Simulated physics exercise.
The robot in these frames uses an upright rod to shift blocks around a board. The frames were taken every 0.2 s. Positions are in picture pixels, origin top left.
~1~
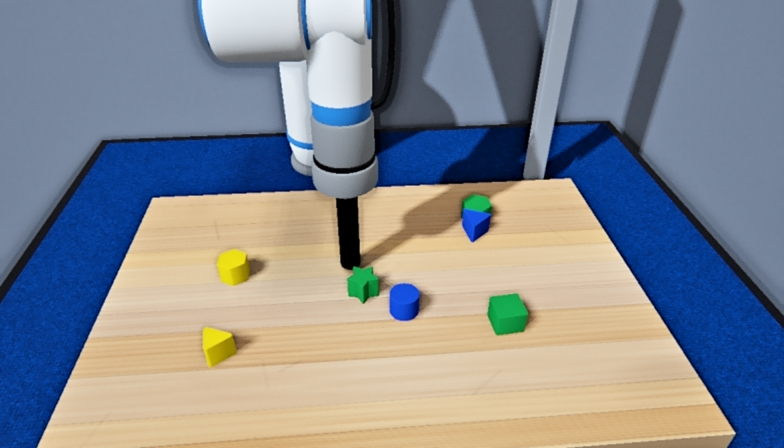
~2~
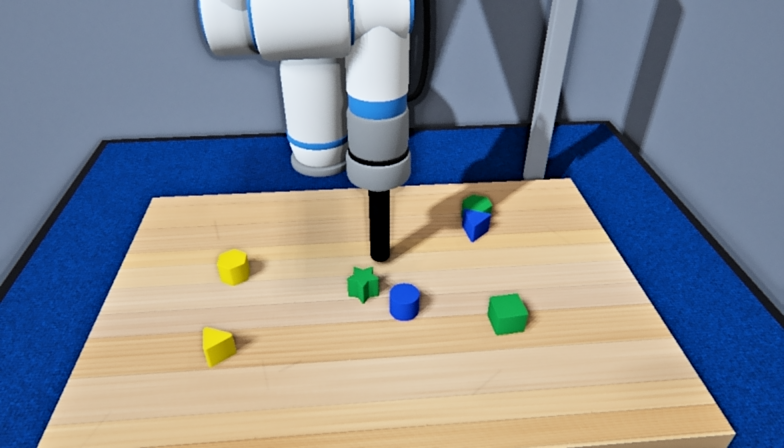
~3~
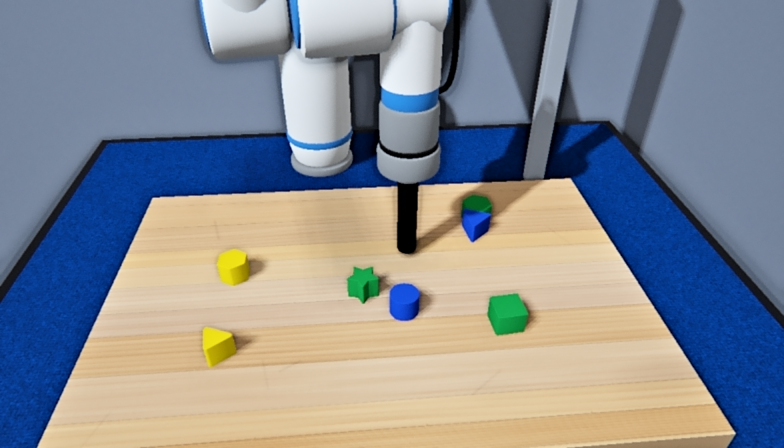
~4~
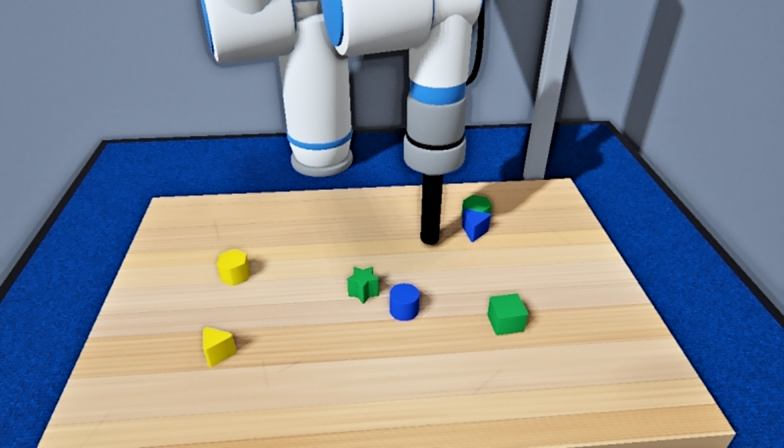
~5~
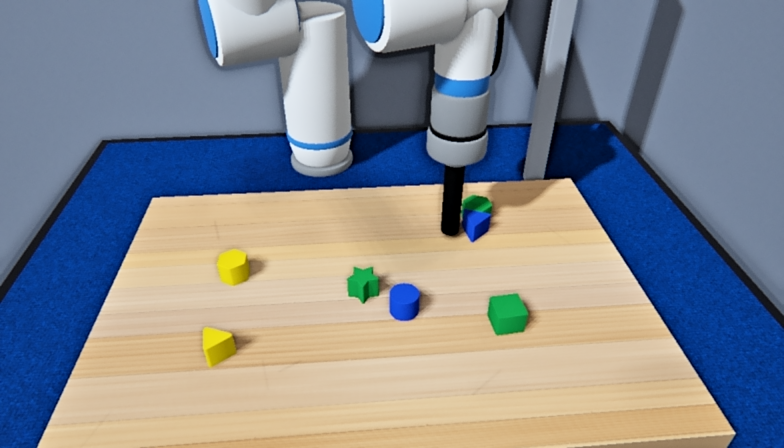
A robot arm holding a black upright rod moved steadily right and slightly back across a wooden board, nearing a blue triangular block beside a green one, while all the colored blocks stayed still.
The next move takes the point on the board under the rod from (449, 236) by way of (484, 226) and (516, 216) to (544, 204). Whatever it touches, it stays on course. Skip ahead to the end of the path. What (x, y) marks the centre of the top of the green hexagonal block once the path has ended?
Somewhere near (483, 195).
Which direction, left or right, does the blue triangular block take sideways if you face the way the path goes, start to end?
To the path's right.
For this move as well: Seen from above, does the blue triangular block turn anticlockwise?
I'd say no.
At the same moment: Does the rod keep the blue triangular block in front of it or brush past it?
The blue triangular block slips off.
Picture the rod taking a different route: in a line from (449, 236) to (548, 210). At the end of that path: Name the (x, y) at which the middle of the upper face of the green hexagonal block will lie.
Its top centre is at about (483, 196).
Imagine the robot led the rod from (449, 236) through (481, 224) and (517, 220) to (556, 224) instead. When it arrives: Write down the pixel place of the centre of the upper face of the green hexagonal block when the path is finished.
If I read the scene right, the answer is (492, 191).
On the path given first. One third of the way, rod (485, 222); blue triangular block (505, 212); green hexagonal block (483, 197), turned 25° anticlockwise.
Two thirds of the way, rod (516, 211); blue triangular block (521, 212), turned 70° clockwise; green hexagonal block (483, 195), turned 40° anticlockwise.
At the end, rod (544, 200); blue triangular block (521, 212), turned 70° clockwise; green hexagonal block (483, 195), turned 40° anticlockwise.
